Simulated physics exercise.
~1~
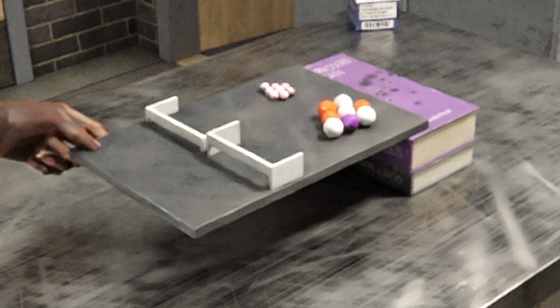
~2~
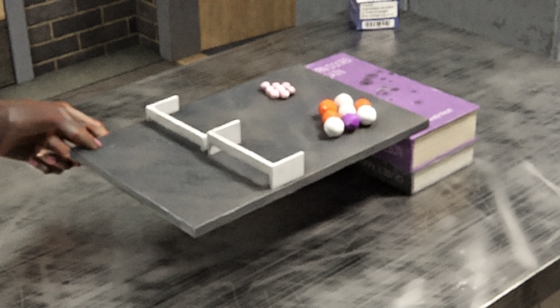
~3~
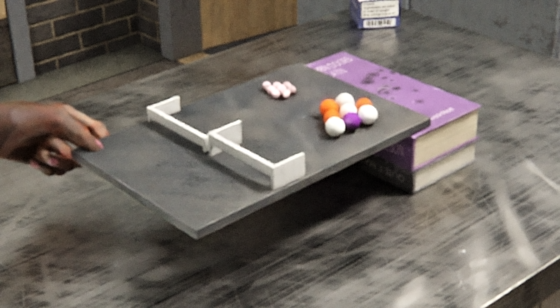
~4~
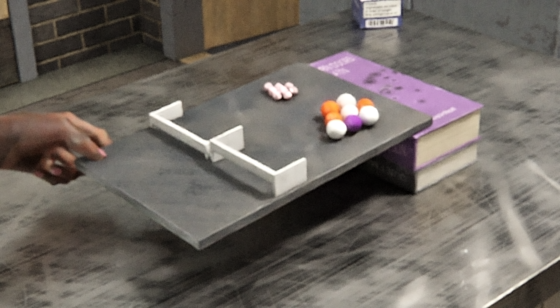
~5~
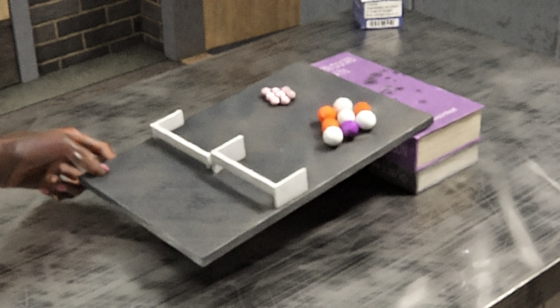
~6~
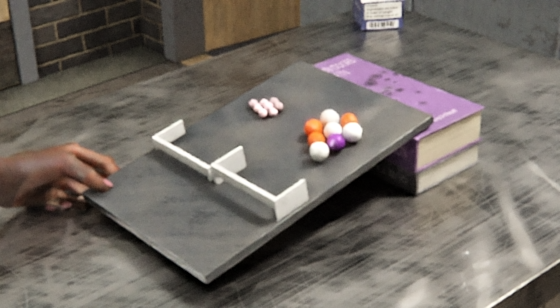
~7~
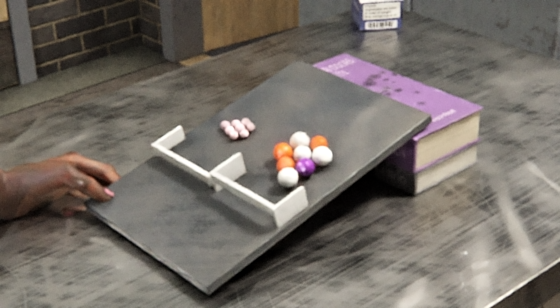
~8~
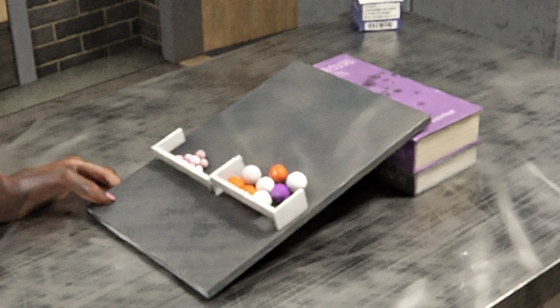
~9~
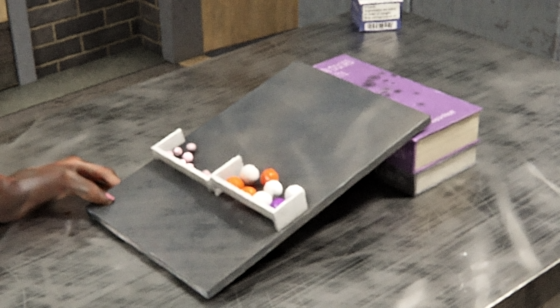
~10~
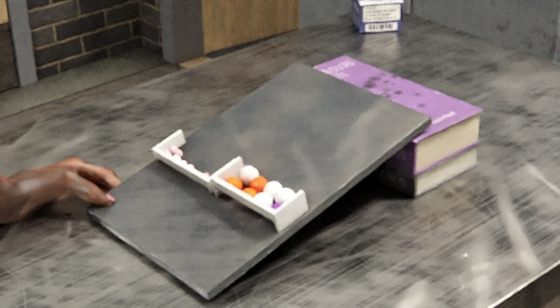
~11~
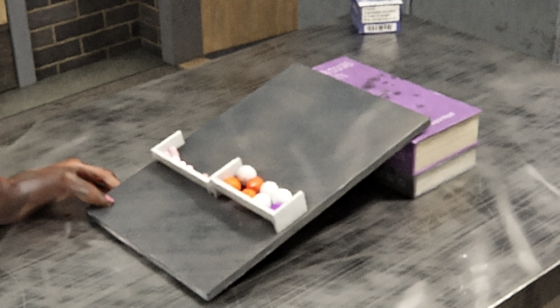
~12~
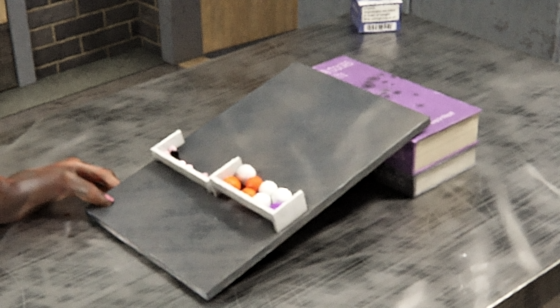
A hand lowers a gray board's end, and two groups of balls roll down behind white bars.
